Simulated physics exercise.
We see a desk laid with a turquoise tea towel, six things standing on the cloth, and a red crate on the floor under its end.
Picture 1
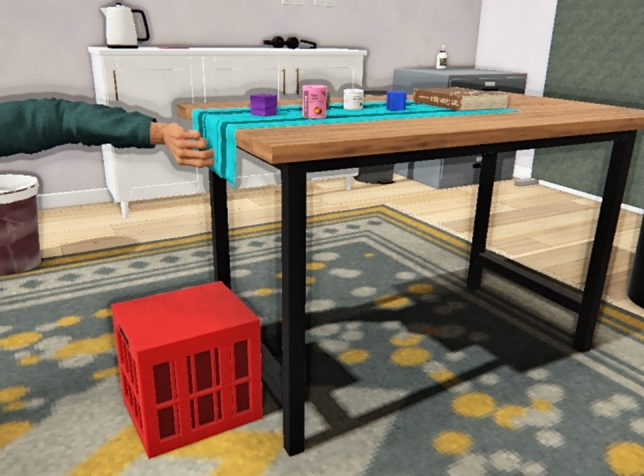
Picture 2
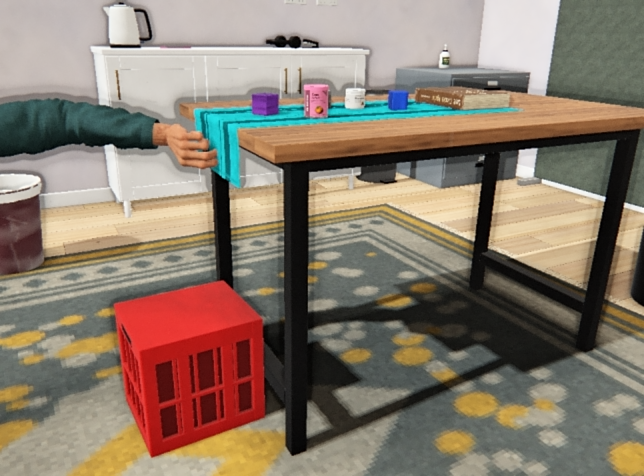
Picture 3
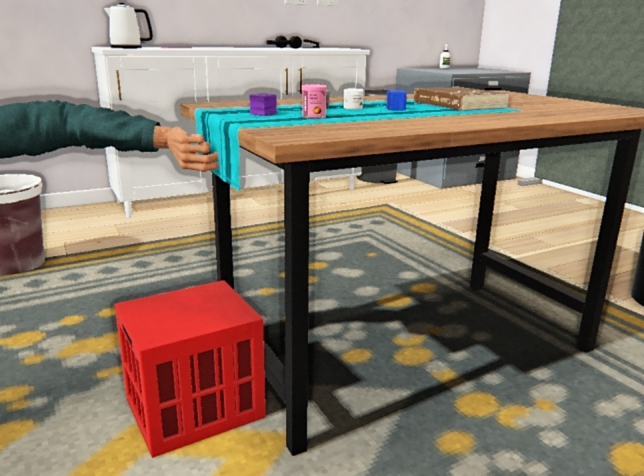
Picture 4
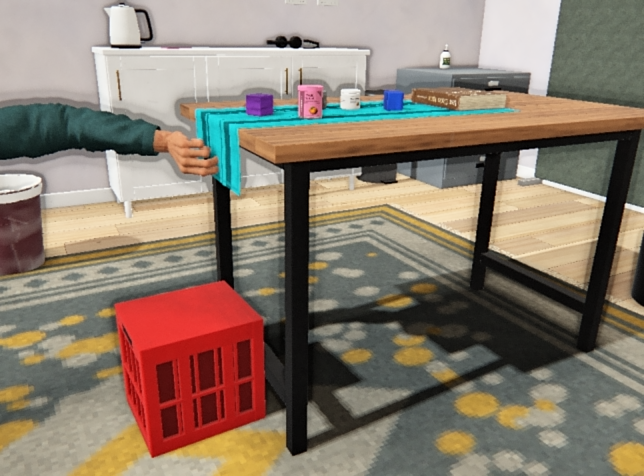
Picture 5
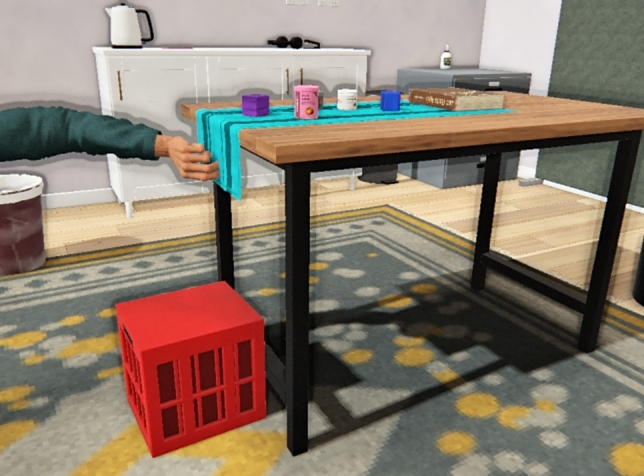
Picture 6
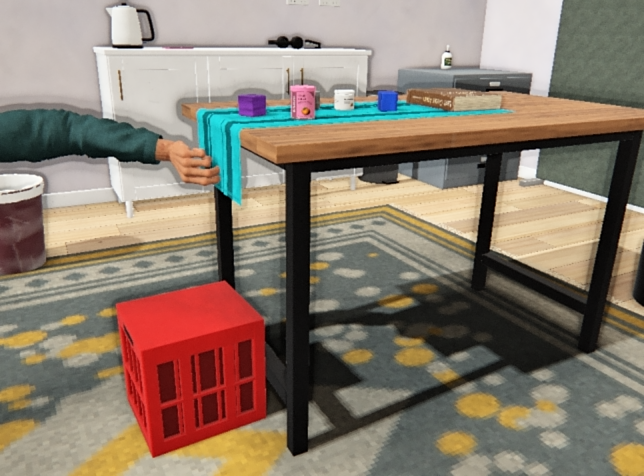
In this clip, a hand at the left grips the hanging end of a turquoise cloth on a wooden table above a red crate and draws it slightly downward, as the small cubes and containers on it shift slightly left.
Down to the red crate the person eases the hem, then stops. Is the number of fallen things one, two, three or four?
It is three.
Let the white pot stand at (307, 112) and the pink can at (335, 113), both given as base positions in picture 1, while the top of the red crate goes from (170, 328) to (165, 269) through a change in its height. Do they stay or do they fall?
So the white pot stays there, and the pink can stays there.
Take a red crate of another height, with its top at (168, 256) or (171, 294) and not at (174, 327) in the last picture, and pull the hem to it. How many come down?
The tally is 1 and 2.
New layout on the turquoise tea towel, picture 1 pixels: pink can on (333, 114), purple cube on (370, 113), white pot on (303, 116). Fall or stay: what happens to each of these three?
So the pink can leaves the top, the purple cube stays aboard, and the white pot leaves the top.
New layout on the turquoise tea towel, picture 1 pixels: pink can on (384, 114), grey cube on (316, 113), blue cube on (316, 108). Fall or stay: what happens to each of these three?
Fate of the pink can: It stays; fate of the grey cube: It goes; fate of the blue cube: It goes.
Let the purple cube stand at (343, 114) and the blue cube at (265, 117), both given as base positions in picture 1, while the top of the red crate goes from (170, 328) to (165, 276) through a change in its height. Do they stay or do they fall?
The purple cube? Safe. The blue cube? Lost.
Soon after, hem near (220, 234); purple cube gone.
Then, hem near (220, 272); purple cube and pink can gone.
Further on, hem on the crate; purple cube, pink can and grey cube gone.
At rest, hem on the crate; purple cube, pink can and grey cube gone. The count of fallen things is three.
